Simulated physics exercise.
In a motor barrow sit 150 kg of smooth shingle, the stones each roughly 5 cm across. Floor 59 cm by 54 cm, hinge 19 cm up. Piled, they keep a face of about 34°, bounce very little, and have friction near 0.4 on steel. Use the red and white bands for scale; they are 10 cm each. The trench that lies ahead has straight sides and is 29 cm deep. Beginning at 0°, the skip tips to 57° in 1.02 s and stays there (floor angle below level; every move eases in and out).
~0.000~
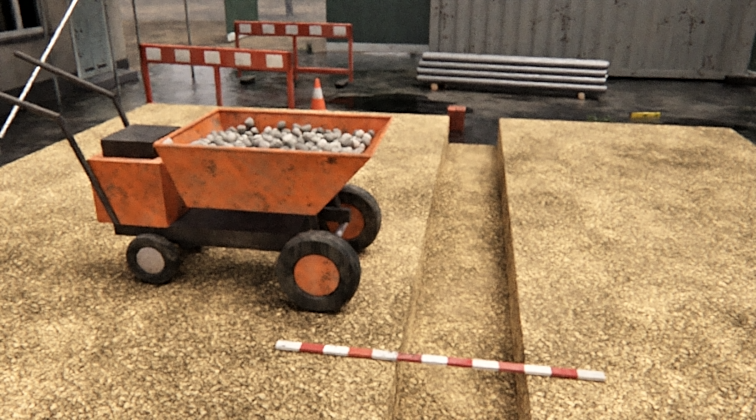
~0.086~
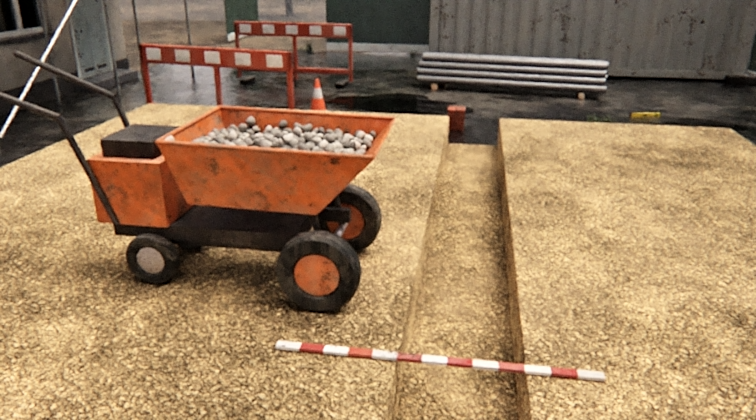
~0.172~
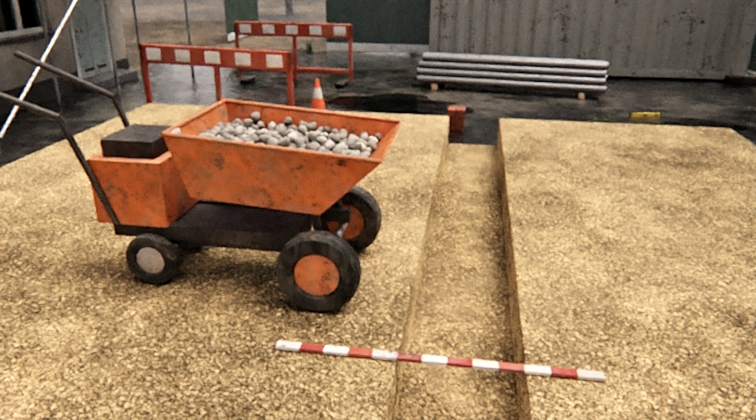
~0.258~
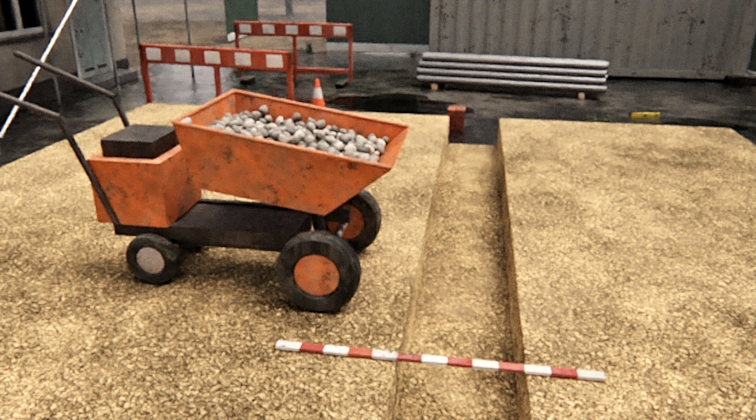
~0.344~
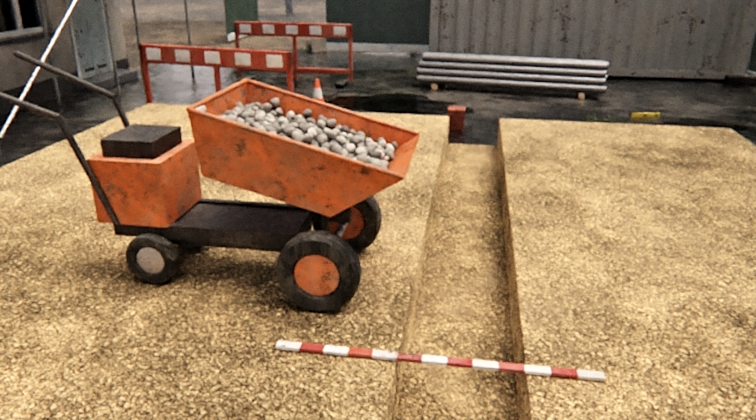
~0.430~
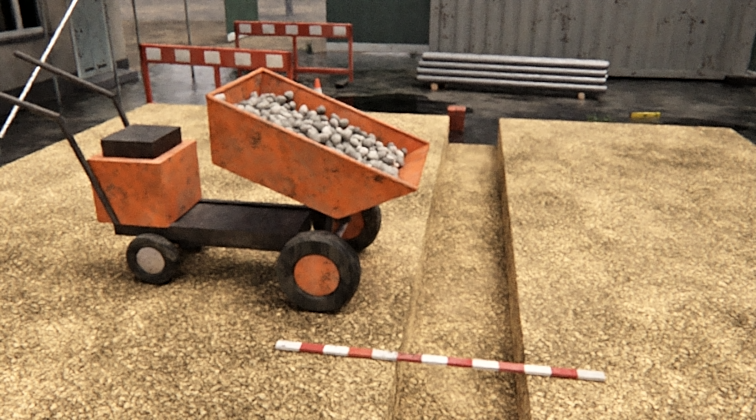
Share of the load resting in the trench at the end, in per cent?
68 per cent.
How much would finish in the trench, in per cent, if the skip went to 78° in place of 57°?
Then about 90 per cent.
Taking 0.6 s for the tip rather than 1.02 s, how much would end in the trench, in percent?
It would come to roughly 55 per cent.
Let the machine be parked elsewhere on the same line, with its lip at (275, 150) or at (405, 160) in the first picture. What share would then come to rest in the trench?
I'd expect close to 65 per cent at the first and 45 per cent at the second.
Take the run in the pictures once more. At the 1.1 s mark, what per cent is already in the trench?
Around 15 per cent of it, at that instant.
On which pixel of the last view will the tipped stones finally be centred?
Their middle is at about (488, 325).
After 0.8 s the floor is at 48°; 100 % in the skip; the foremost stones are at (437, 219).
After 1.1 s the floor is at 57°; 83 % in the skip, 16 % in the trench; the foremost stones are at (520, 277).
After 1.5 s the floor is at 57°; 45 % in the skip, 36 % in the trench, 19 % past the trench; the foremost stones are at (611, 289).
After 3.4 s the floor is at 57°; 12 % in the skip, 68 % in the trench, 20 % past the trench; the foremost stones are at (723, 298).
